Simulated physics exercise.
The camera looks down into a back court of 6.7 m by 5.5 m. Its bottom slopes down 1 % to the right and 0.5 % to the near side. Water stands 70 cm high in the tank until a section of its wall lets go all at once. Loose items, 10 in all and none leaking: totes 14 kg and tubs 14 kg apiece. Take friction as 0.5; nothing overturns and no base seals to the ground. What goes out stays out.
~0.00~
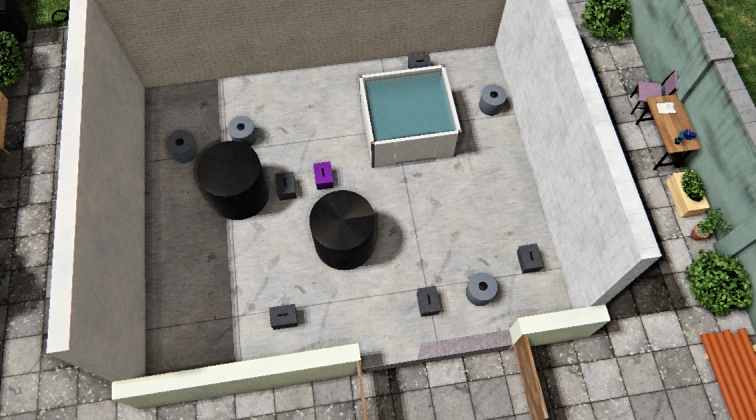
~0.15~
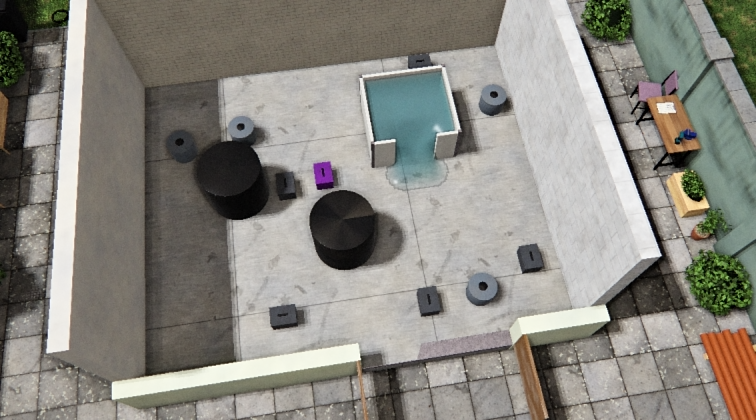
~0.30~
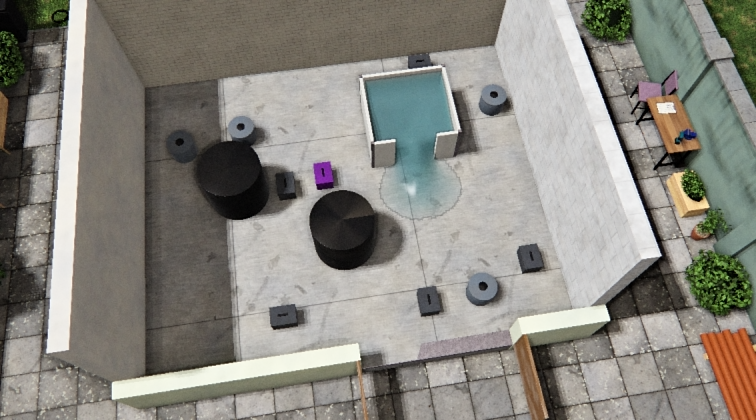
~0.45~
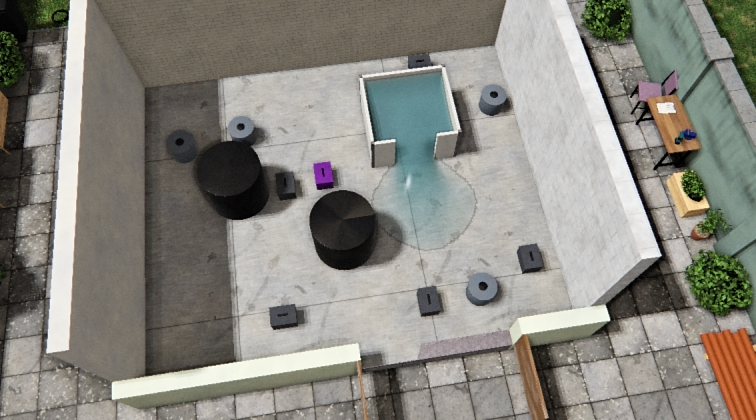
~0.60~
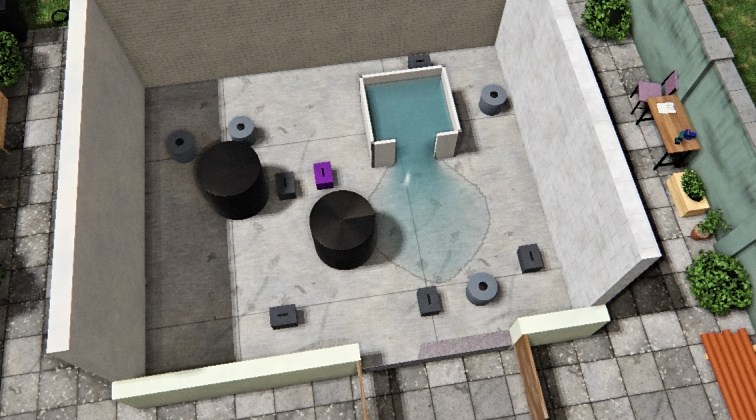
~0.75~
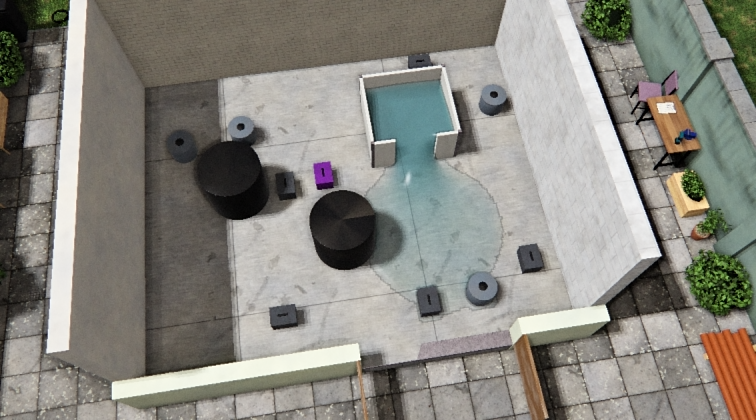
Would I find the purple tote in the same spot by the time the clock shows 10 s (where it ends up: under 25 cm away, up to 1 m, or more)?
The purple tote stays put.
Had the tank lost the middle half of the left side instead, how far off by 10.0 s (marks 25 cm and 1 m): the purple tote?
Then the purple tote gets carried off.
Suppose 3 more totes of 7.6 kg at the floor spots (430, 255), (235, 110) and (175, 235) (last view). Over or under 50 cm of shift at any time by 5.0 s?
In that order: Over, less, short of it.
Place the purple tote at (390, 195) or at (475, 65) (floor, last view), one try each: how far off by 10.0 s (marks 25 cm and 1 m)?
In that order: It moves a short way; it holds its place.
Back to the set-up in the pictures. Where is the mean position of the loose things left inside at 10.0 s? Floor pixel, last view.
Around (344, 177).
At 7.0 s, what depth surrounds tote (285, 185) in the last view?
Roughly 1 cm.
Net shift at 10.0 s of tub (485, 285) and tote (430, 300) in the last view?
In turn: Washed out, washed out.
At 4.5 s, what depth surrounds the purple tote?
About 1 cm.
After 2.0 s the purple tote is near (323, 173), 0.0 m from its start, aground; 2 of 10 are out; 0 afloat.
After 4.5 s the purple tote is near (323, 173), 0.0 m from its start, aground; 2 of 10 are out; 0 afloat.
After 7.0 s the purple tote is near (323, 173), 0.0 m from its start, aground; 2 of 10 are out; 0 afloat.
After 10.0 s the purple tote is near (323, 173), 0.0 m from its start, aground; 2 of 10 are out; 0 afloat.
